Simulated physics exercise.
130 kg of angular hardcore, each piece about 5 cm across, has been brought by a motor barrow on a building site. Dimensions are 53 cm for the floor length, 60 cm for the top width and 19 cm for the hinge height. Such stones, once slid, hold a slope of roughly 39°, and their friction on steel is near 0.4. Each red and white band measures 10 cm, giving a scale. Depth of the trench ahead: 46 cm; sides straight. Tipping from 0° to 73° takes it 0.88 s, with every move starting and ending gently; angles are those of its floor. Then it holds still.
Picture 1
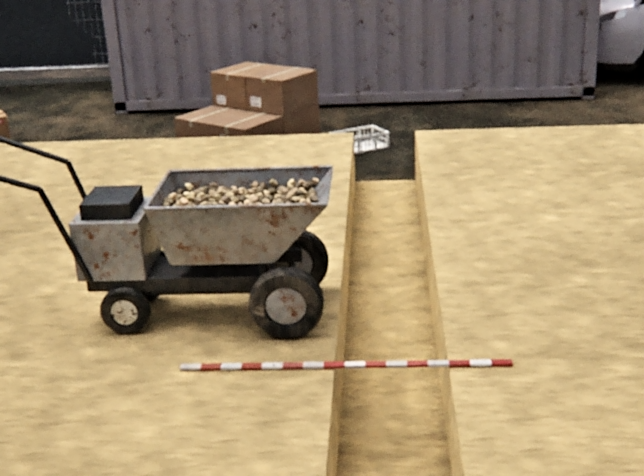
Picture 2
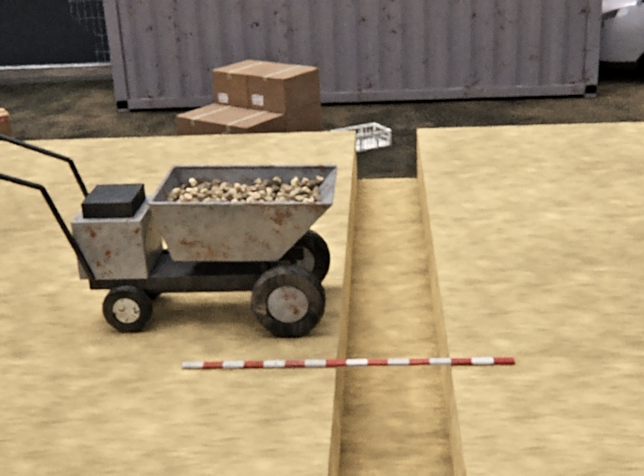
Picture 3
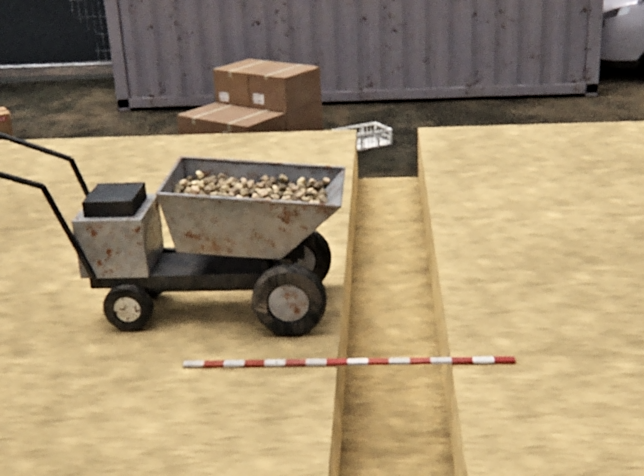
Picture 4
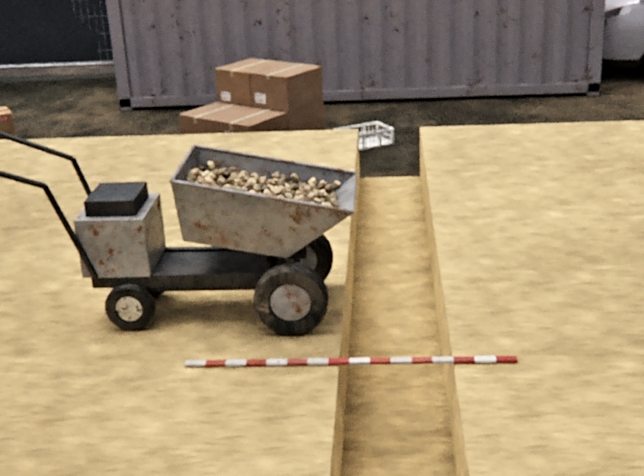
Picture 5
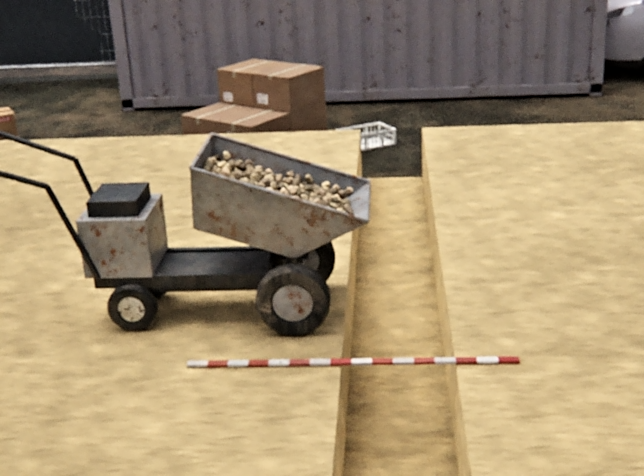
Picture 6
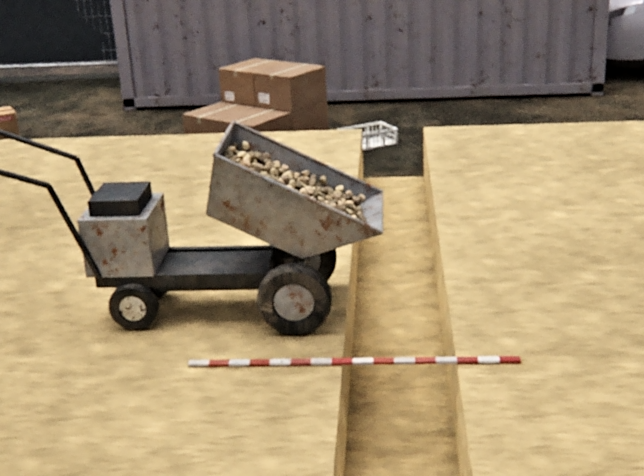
A grey, rust-stained motor barrow with black handles stands at the left on pale sandy ground, seen side-on from slightly above, its skip loaded with small tan stones. A straight-sided trench lies just right of its wheels, crossed by a red and white pole, with cardboard boxes and a grey container behind. The skip slides forward slightly and tilts increasingly steeply rightward, while the view drifts very slightly.
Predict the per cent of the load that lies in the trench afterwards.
76 per cent.
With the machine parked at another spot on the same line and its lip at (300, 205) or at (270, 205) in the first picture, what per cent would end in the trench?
The first start gives about 95 per cent, the second about 100.
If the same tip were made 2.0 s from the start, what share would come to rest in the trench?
Around 85 per cent would end in the trench.
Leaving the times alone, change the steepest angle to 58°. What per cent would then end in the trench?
I'd guess some 35 in a hundred.
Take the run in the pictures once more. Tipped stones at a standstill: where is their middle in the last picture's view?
Roughly (431, 366), I'd say.
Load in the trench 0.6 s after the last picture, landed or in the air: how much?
About 25 per cent by then.
Then, 0.3 s after the last picture the floor is at 62°, 100 % in the skip; the foremost stones are at (400, 271).
Then, 0.6 s after the last picture the floor is at 73°, 71 % in the skip, 23 % in the trench, 7 % past the trench; the foremost stones are at (470, 304).
Then, 1.0 s after the last picture the floor is at 73°, 26 % in the skip, 49 % in the trench, 25 % past the trench; the foremost stones are at (584, 296).
Then, 2.9 s after the last picture the floor is at 73°, 0 % in the skip, 76 % in the trench, 24 % past the trench; the foremost stones are at (634, 290).
